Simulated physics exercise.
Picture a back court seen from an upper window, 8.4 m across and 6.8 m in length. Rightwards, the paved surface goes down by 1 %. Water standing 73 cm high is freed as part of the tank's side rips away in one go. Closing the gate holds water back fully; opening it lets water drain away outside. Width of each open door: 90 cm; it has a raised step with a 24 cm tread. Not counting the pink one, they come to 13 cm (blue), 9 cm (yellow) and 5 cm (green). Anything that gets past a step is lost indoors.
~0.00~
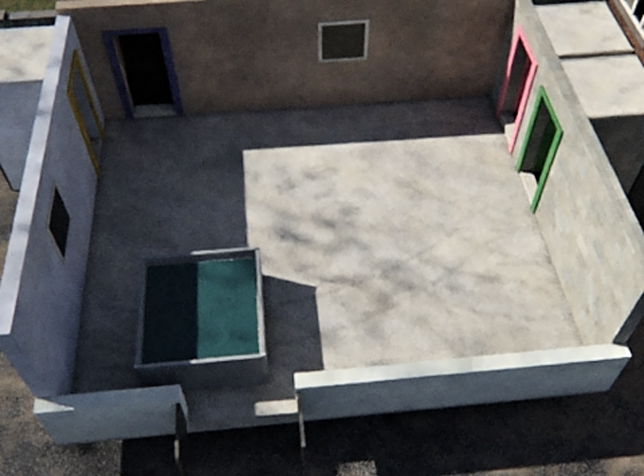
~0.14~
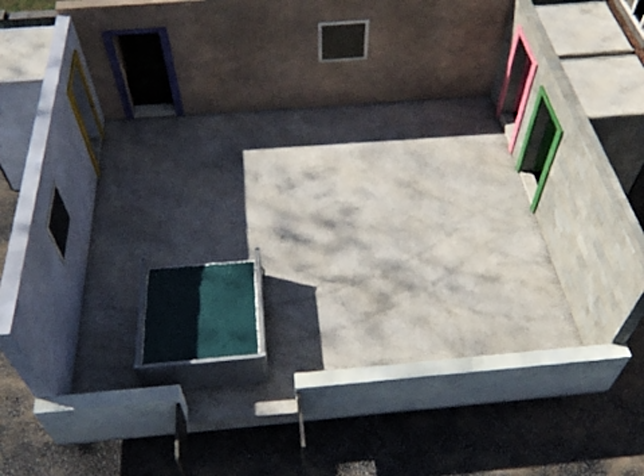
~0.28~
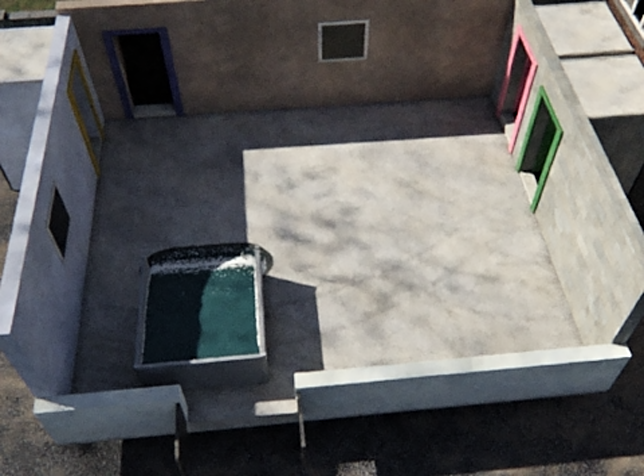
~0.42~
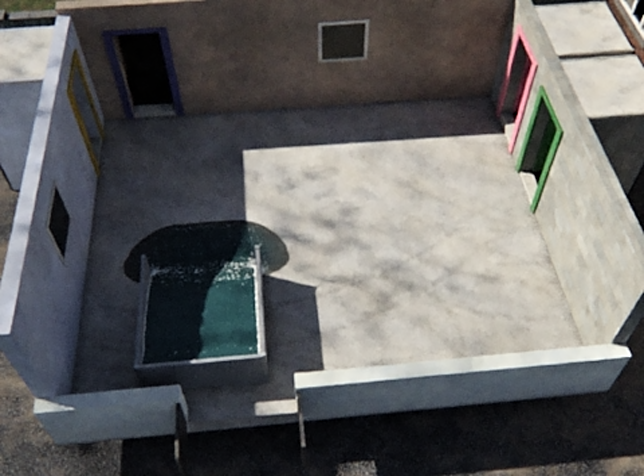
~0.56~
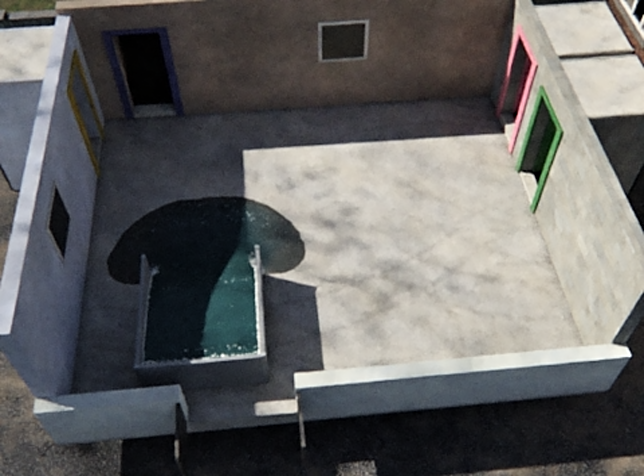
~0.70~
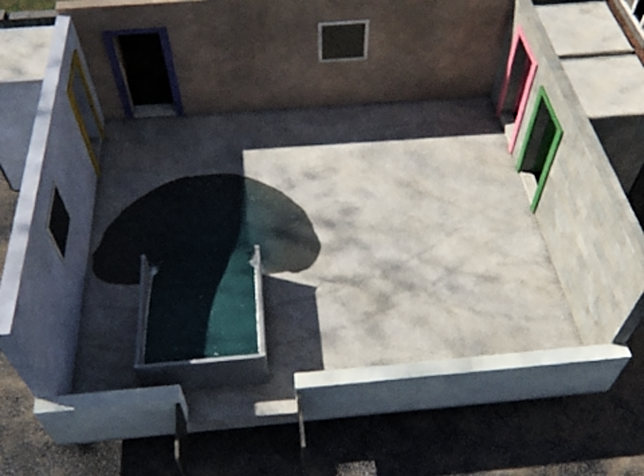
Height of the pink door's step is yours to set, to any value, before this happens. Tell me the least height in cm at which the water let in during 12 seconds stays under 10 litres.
It should be about 15 cm.
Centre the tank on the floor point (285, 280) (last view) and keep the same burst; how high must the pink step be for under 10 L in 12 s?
Some 20 cm.
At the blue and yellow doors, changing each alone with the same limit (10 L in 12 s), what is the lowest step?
Roughly 25 cm for the blue door and roughly 16 cm for the yellow door.
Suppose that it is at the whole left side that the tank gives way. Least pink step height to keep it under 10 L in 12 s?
It needs to be about 9.0 cm high.
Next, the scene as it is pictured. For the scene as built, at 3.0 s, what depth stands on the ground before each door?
Centimetres: Blue = 28, yellow = 16, green = 0, pink = 0.
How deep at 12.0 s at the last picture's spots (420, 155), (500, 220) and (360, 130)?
7, 8 and 4 cm, respectively.
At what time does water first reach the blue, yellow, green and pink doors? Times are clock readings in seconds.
Door blue: 1.3 seconds; door yellow: 1.4 seconds; door green: 4.5 seconds; door pink: 3.8 seconds.
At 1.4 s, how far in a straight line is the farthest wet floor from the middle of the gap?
About 4.6 m.
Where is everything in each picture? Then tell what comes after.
The first picture shows still water, 73 cm deep, in the tank at (201, 306); the pink door at (515, 96) is dry.
In the second picture, the front is at a hidden place, 0.3 m from the gap on the far side; 0.3 m2 of floor is wet, 73 cm left at the back.
In the third picture, the front is at (175, 251), 0.7 m from the gap on the far side; 1.3 m2 of floor is wet, 73 cm left at the back.
In the fourth picture, the front is at (176, 228), 1.3 m from the gap on the far side; 2.9 m2 of floor is wet, 71 cm left at the back.
In the fifth picture, the gap is on the far side, the front 1.9 m out at (183, 203); the back of the tank holds 62 cm.
In the sixth picture, the gap is on the far side, the front 2.5 m out at (186, 180); the back of the tank holds 62 cm; 4.8 m in a straight line remain to the pink door at (515, 96).
After 1.4 s water covers 35 % of the floor, deepest (29 cm) near (229, 273); it has not reached the pink door.
After 3.0 s water covers 45 % of the floor, deepest (30 cm) near (113, 123); it has not reached the pink door.
After 12.0 s water covers 95 % of the floor, deepest (14 cm) near (583, 361); 9 cm at the pink door, 1 litre in over its 19 cm step.
At the pink door as built, the water arrived by 3.9 s and peaked near 20 cm at 4.6 s.
Run again over the same 12 s with other heights there, 22 litres in over 13.5 cm, 3 litres over 18 cm. The limit of 10 litres is kept from about 15 cm up.
